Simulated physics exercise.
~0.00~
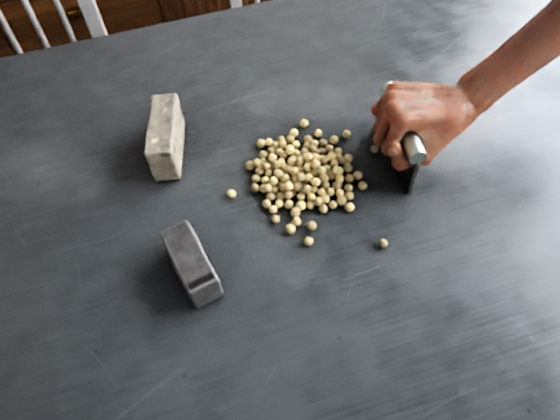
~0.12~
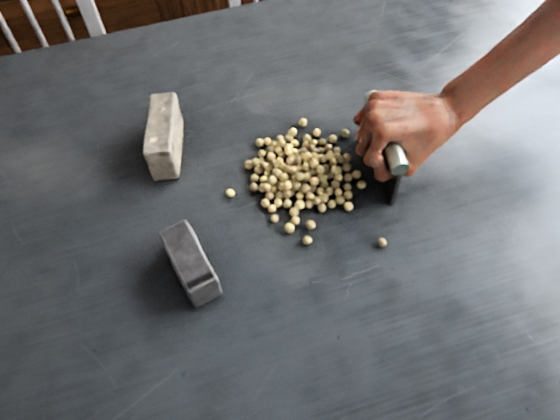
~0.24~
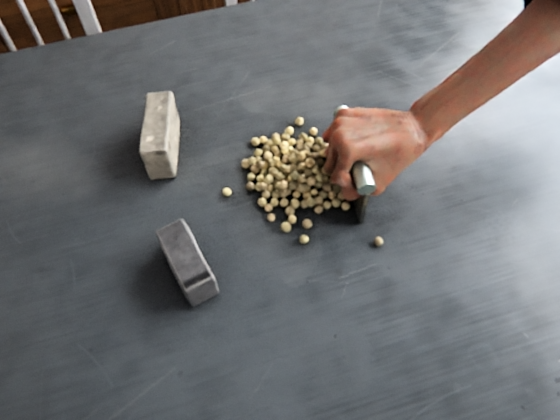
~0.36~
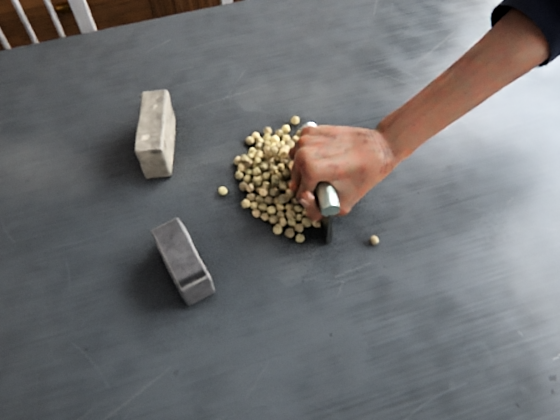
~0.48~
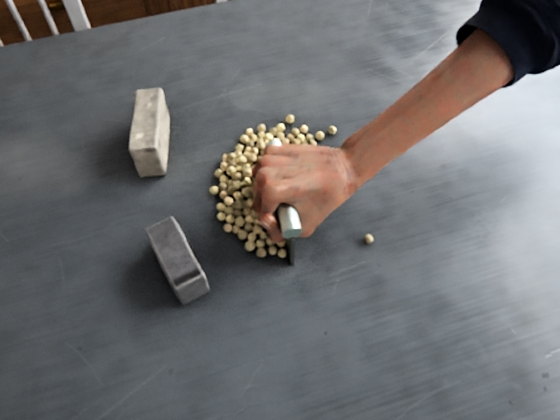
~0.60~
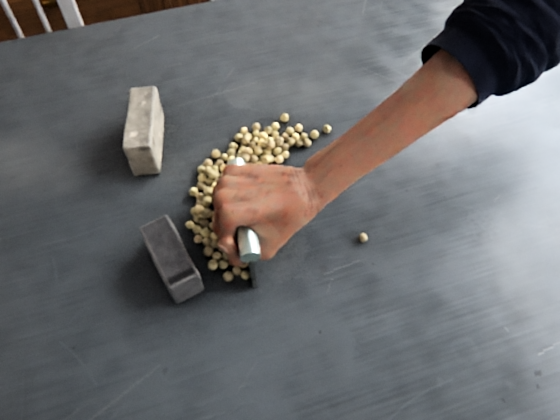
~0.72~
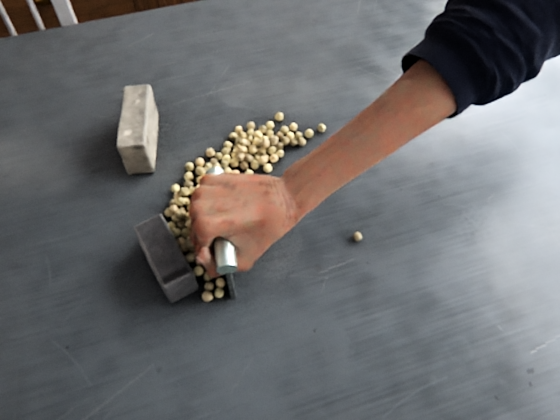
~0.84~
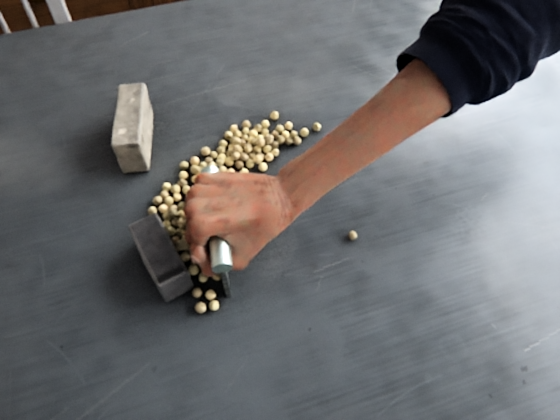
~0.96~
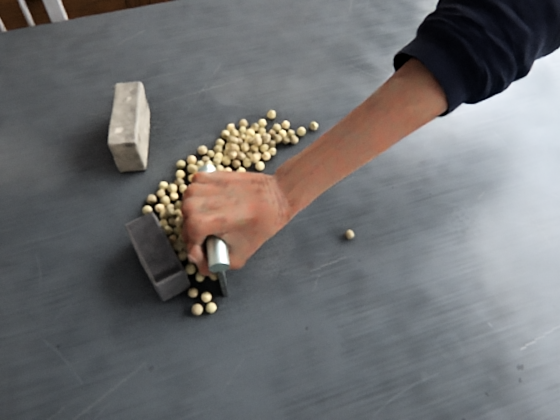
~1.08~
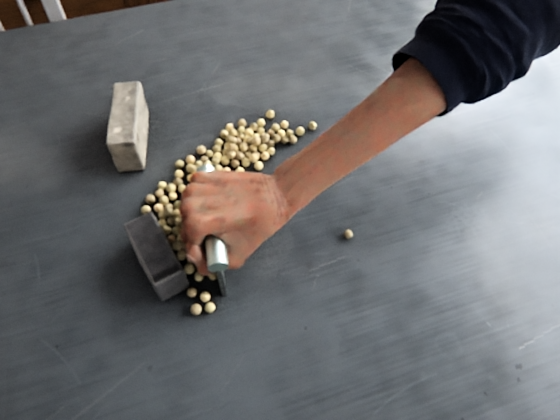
The clip opens on a dark grey tabletop with a pile of small, round, pale nuts, two upright blocks to the left, one light and one dark, and a hand gripping a scraper at the right. The hand moves the scraper left and toward the viewer, into the pile. As the dark-sleeved arm stretches across, the nuts bunch up and spread into a slanting band. The scraper presses them against the near, dark block, then halts. Most nuts remain before the blocks, a few sit by the dark block's lower end, and one lies alone at right.
